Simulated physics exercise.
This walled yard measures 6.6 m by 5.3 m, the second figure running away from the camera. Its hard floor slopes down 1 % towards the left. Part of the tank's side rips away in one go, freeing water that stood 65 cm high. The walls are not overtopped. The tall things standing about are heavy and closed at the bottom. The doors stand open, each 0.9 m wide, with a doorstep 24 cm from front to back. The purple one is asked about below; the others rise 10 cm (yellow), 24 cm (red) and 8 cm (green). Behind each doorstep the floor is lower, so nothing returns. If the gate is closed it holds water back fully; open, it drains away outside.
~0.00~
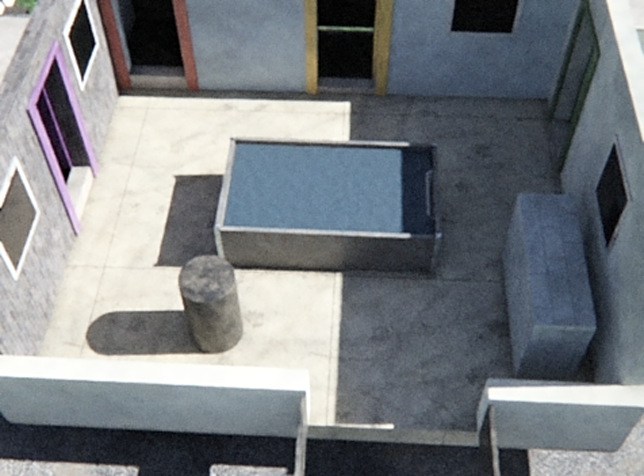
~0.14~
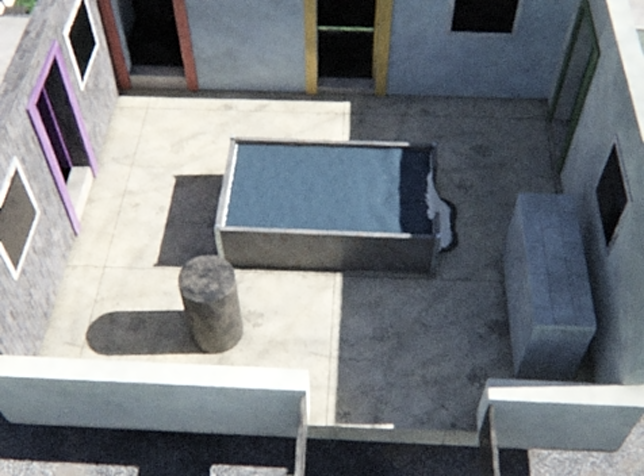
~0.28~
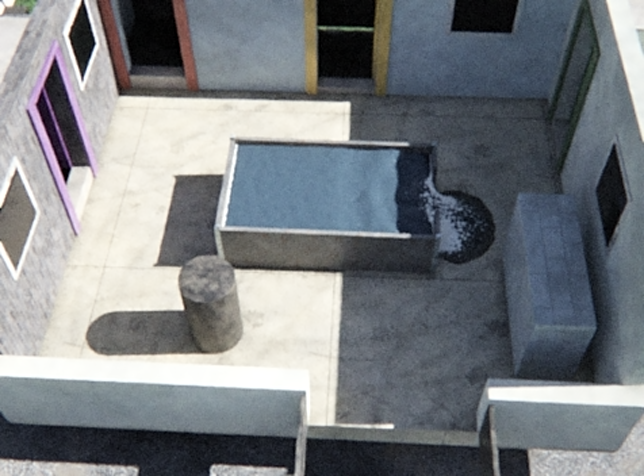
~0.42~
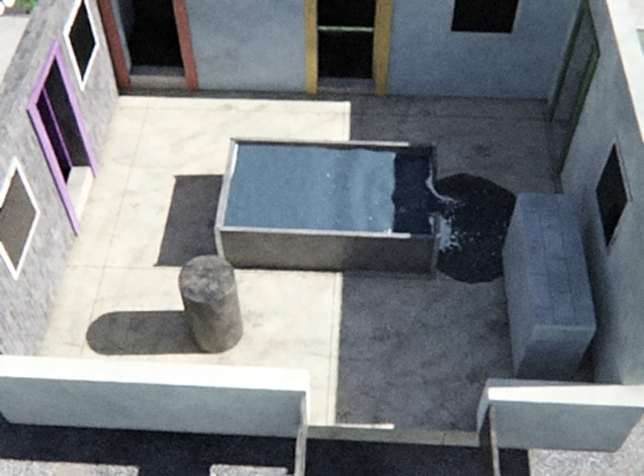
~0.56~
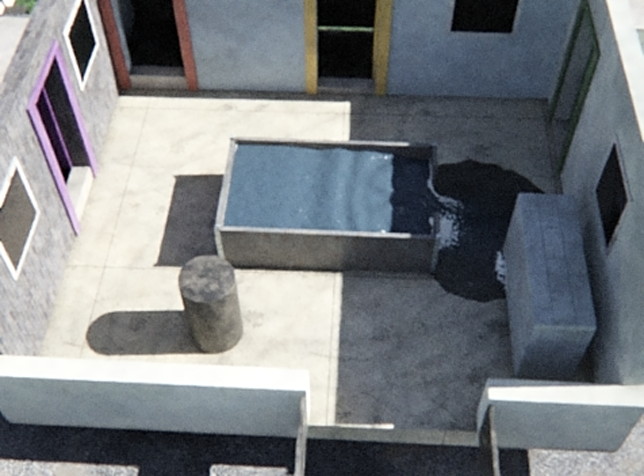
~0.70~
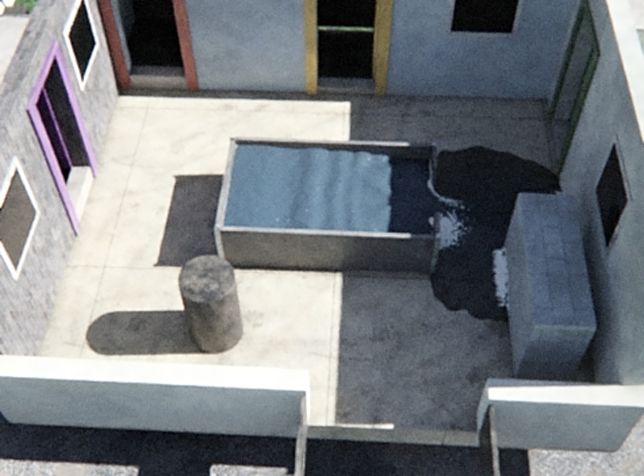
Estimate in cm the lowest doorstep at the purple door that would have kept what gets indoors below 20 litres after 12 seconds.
Close to 6 cm is just enough.
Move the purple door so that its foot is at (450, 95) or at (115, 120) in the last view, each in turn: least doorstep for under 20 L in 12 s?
About 10.5 and 11.0 cm.
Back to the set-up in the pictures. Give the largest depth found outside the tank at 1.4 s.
Up to some 36 cm.
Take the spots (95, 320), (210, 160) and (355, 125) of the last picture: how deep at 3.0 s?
In that order: 0, 0 and 1 cm.
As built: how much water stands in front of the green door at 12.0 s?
About 6.5 cm.
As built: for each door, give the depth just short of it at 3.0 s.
Depths in cm: Yellow 3, red 0, green 13, purple 0.
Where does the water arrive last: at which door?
The purple one.
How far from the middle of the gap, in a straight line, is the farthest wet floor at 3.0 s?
Roughly 3.2 m.
After 1.4 s water covers 20 % of the floor, deepest (36 cm) near (564, 241); it has not reached the purple door.
After 3.0 s water covers 30 % of the floor, deepest (33 cm) near (592, 417); it has not reached the purple door.
After 12.0 s water covers 95 % of the floor, deepest (13 cm) near (29, 392); 9 cm at the purple door, 0 litres in over its 23 cm doorstep.
At the purple door as built, the water arrived by 5.7 s and peaked near 9 cm at 9.0 s.
With a doorstep of 5 cm, 30 litres would have come in within the 12 s; with 6.5 cm, 14 litres. So under 20 litres takes about 6 cm.
